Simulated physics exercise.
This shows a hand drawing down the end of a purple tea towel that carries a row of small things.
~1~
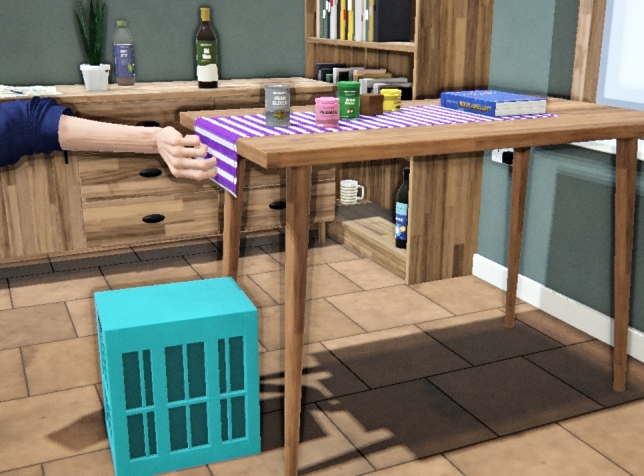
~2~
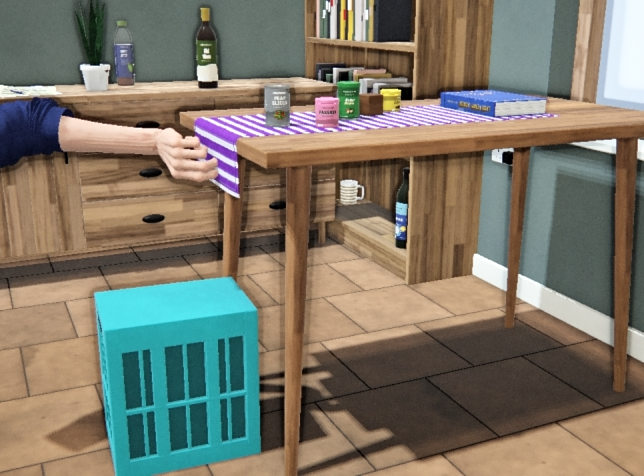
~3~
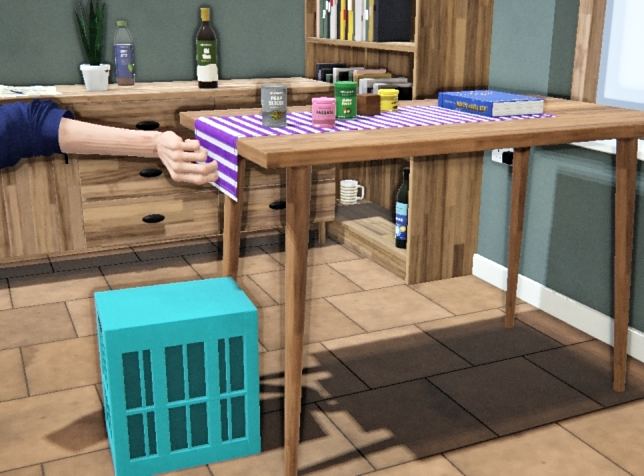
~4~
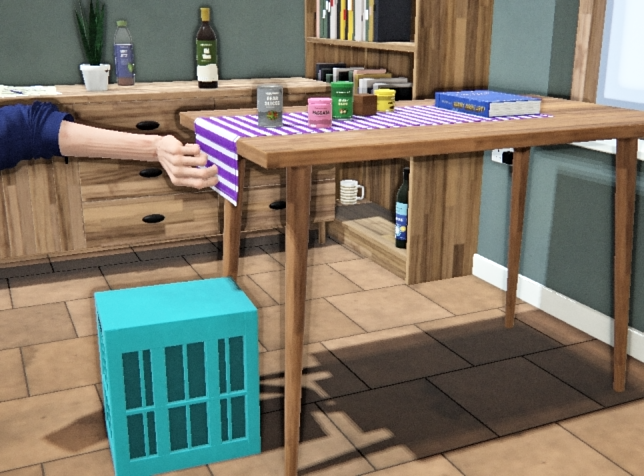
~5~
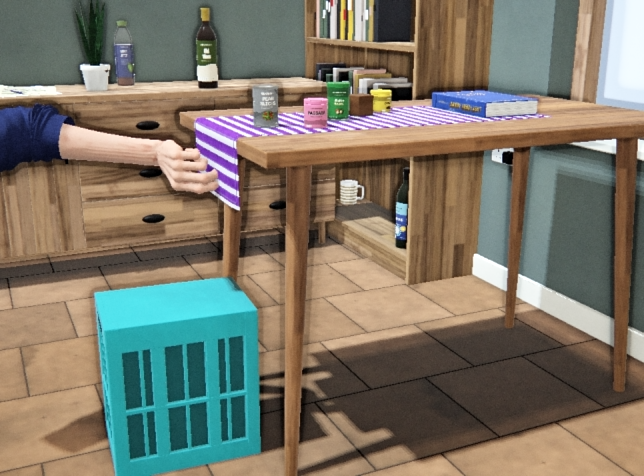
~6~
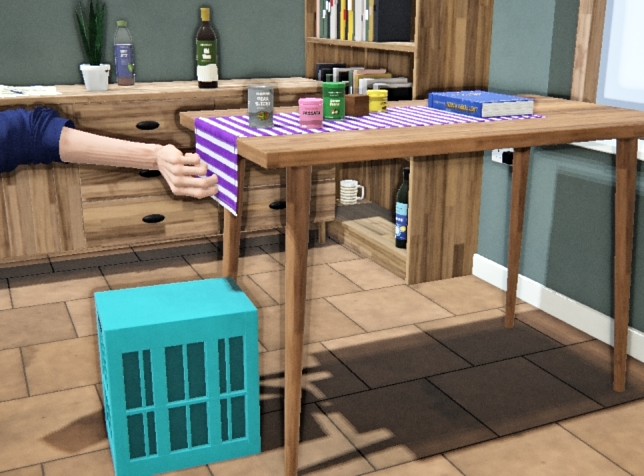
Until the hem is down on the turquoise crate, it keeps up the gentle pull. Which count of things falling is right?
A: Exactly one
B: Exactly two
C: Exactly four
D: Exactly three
B.
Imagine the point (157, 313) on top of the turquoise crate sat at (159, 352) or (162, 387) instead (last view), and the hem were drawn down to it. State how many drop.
Respectively 3 and 4.
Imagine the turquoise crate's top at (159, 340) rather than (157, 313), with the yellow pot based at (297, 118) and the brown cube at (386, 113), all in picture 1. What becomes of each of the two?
Outcome for the yellow pot: It is lost. Outcome for the brown cube: It stays.
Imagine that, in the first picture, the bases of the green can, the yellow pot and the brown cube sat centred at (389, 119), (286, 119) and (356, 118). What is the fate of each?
Outcome: Green can stays, yellow pot falls away, brown cube stays.
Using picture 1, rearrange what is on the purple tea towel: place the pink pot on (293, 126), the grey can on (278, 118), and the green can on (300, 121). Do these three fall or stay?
Pink pot lost, grey can lost, green can lost.
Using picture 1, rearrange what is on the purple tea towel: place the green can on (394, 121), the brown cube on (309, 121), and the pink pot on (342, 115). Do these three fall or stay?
The green can ends up on top still, the brown cube ends up off the top, the pink pot ends up on top still.
Early on, hem near (216, 251); grey can gone.
Midway, hem on the crate; grey can and pink pot gone.
Finally, hem on the crate; grey can and pink pot gone. The count of fallen things is two.
